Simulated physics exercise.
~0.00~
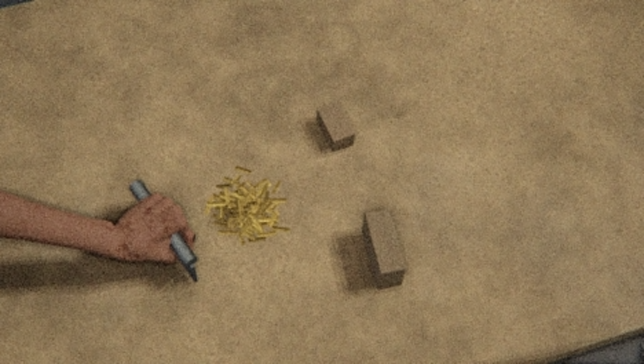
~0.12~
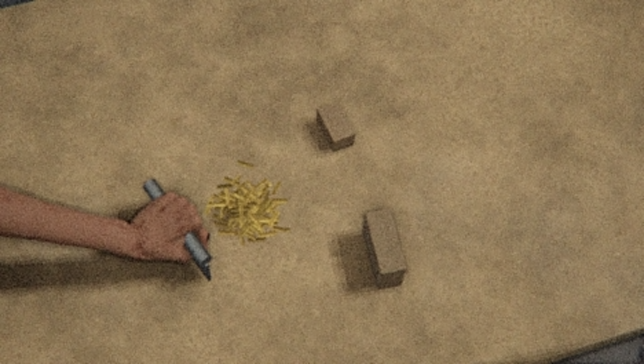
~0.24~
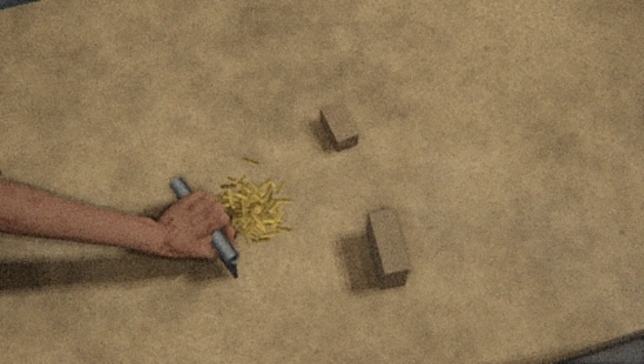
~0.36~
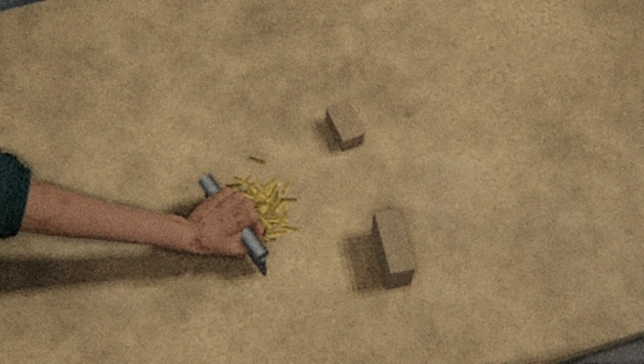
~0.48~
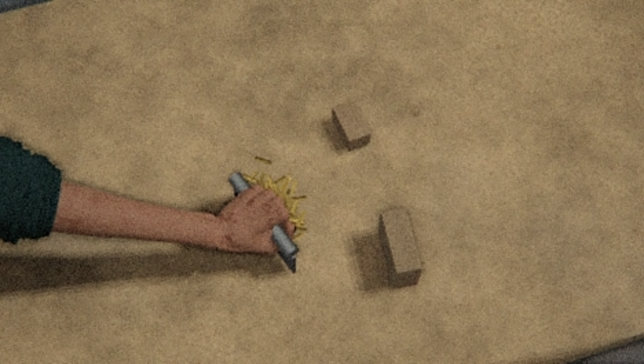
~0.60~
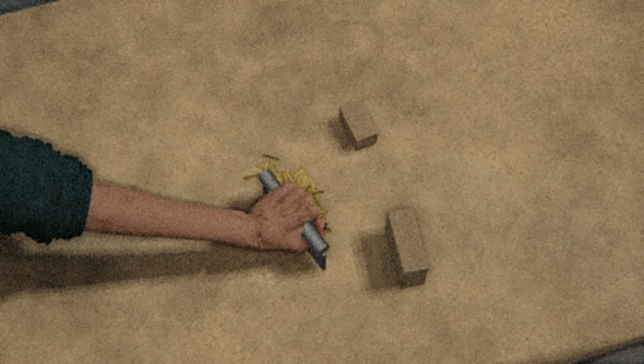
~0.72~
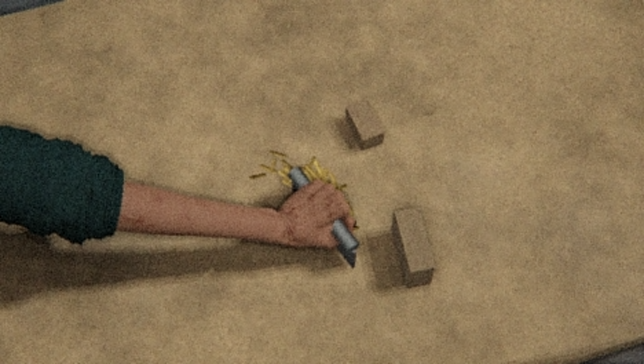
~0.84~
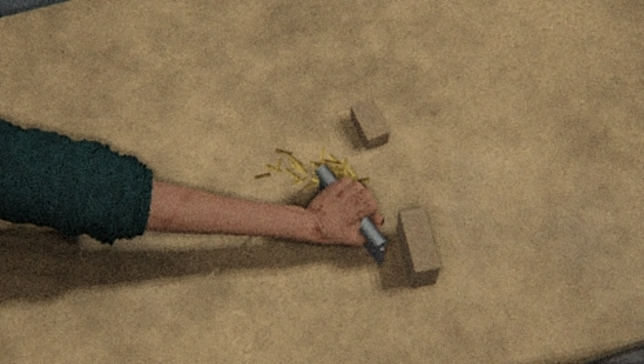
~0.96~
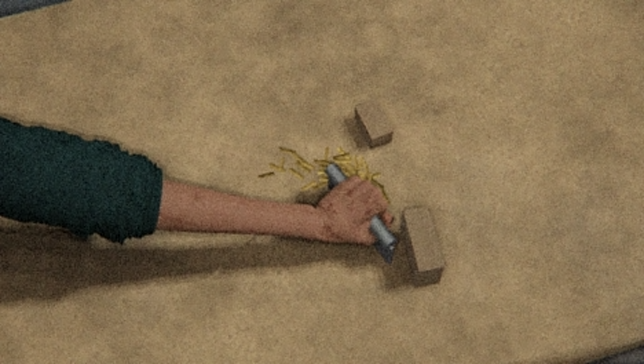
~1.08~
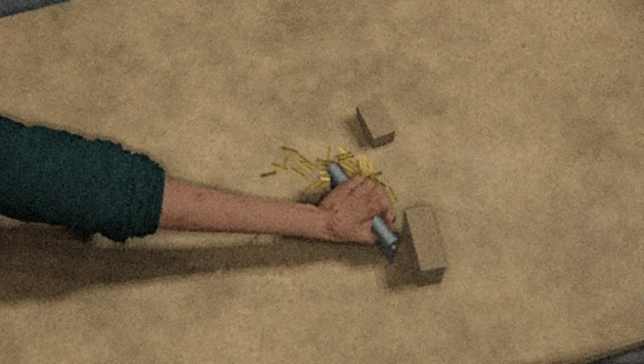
The footage shows a hand holding a grey scraper beside a heap of yellow dry pasta pieces, then pushing rightward across a tan surface toward two brown blocks. The pieces shift right and spread somewhat, and the hand stops near the closer block with the pasta still before the blocks.
